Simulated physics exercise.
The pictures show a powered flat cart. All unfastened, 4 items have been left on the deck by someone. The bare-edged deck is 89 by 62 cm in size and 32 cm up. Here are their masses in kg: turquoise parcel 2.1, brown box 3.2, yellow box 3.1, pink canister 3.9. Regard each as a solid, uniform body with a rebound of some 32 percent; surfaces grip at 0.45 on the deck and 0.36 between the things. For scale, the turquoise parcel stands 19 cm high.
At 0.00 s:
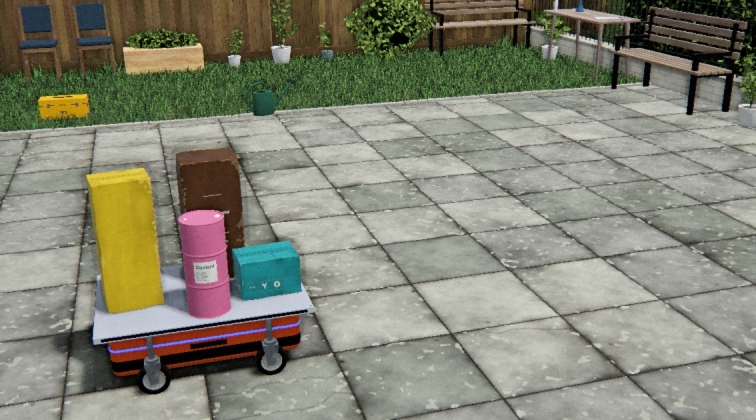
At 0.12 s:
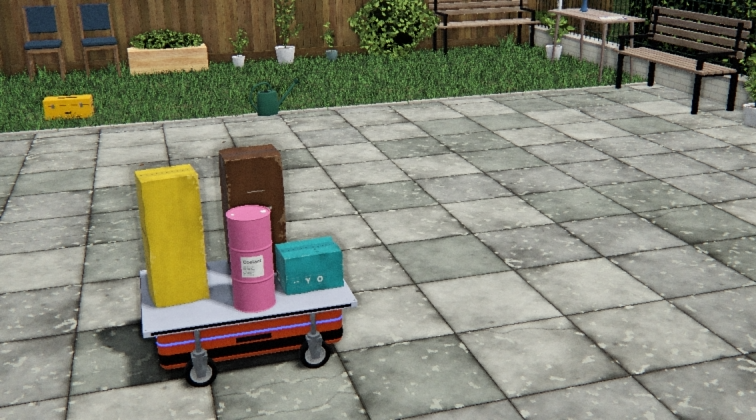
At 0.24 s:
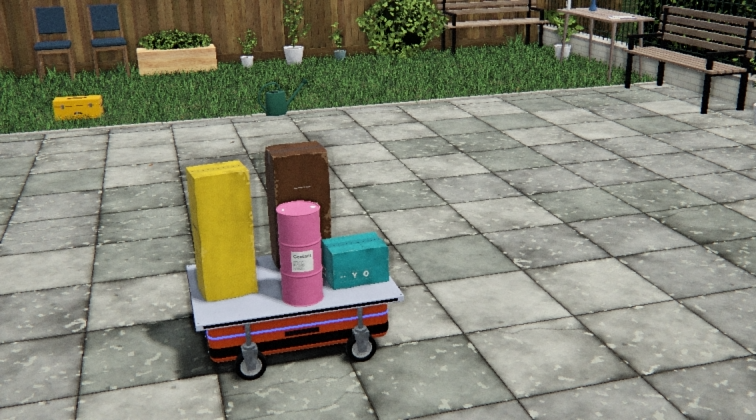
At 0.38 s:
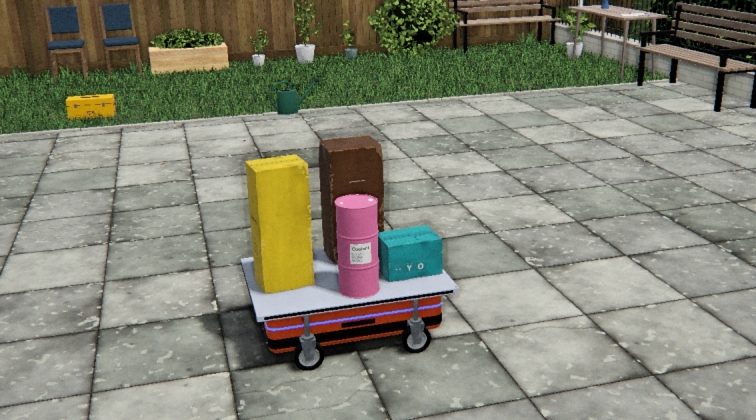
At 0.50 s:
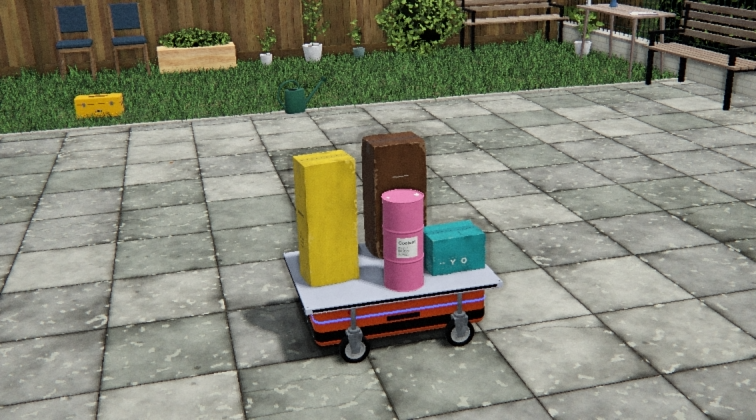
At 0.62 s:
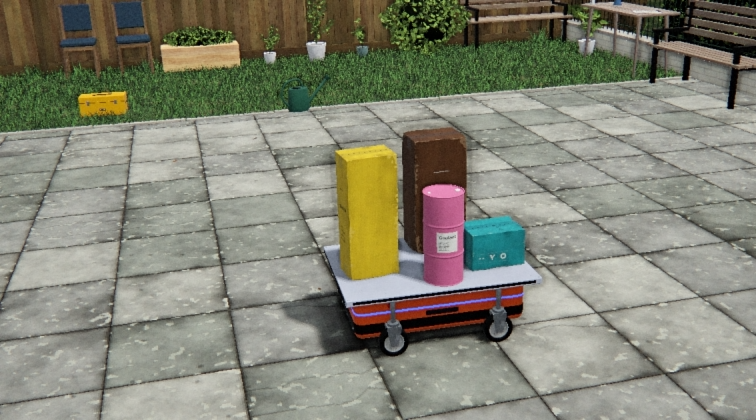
The clip opens on a flat cart at the left of a paved yard, carrying a yellow box, a brown box, a pink canister and a turquoise parcel. The cart rolls steadily rightward across the slabs, reaching right of centre, while all four items keep their places on the deck.
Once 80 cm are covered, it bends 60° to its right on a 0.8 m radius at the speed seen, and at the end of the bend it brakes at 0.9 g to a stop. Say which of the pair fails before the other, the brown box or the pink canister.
I would say the first fails first.
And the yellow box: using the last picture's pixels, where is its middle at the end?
Near (723, 311).
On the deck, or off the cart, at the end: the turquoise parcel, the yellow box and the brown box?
The turquoise parcel finishes off the cart; the yellow box is still on the deck; the brown box ends off the cart.
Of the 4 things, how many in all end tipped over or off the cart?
The tally is 4.
After 1.02 s, cart 153 cm along, turned 42°; brown box 14° off upright near (589, 199); pink canister moved 2 cm near (550, 253); turquoise parcel moved 12 cm.
After 1.52 s, cart 207 cm along, turned 60°, stopped; brown box now off the cart; pink canister 10° off upright near (669, 295); turquoise parcel moved 17 cm.
After 2.02 s, cart 207 cm along, turned 60°, stopped; turquoise parcel now off the cart; pink canister 65° off upright near (724, 325); yellow box 32° off upright.
After 2.42 s, cart 207 cm along, turned 60°, stopped; pink canister now off the cart; yellow box on its side.
In the end (3.1 s), off the cart, turquoise parcel, brown box and pink canister; toppled on the deck, yellow box. Brown box went at 1.12 s; pink canister went at 1.82 s.
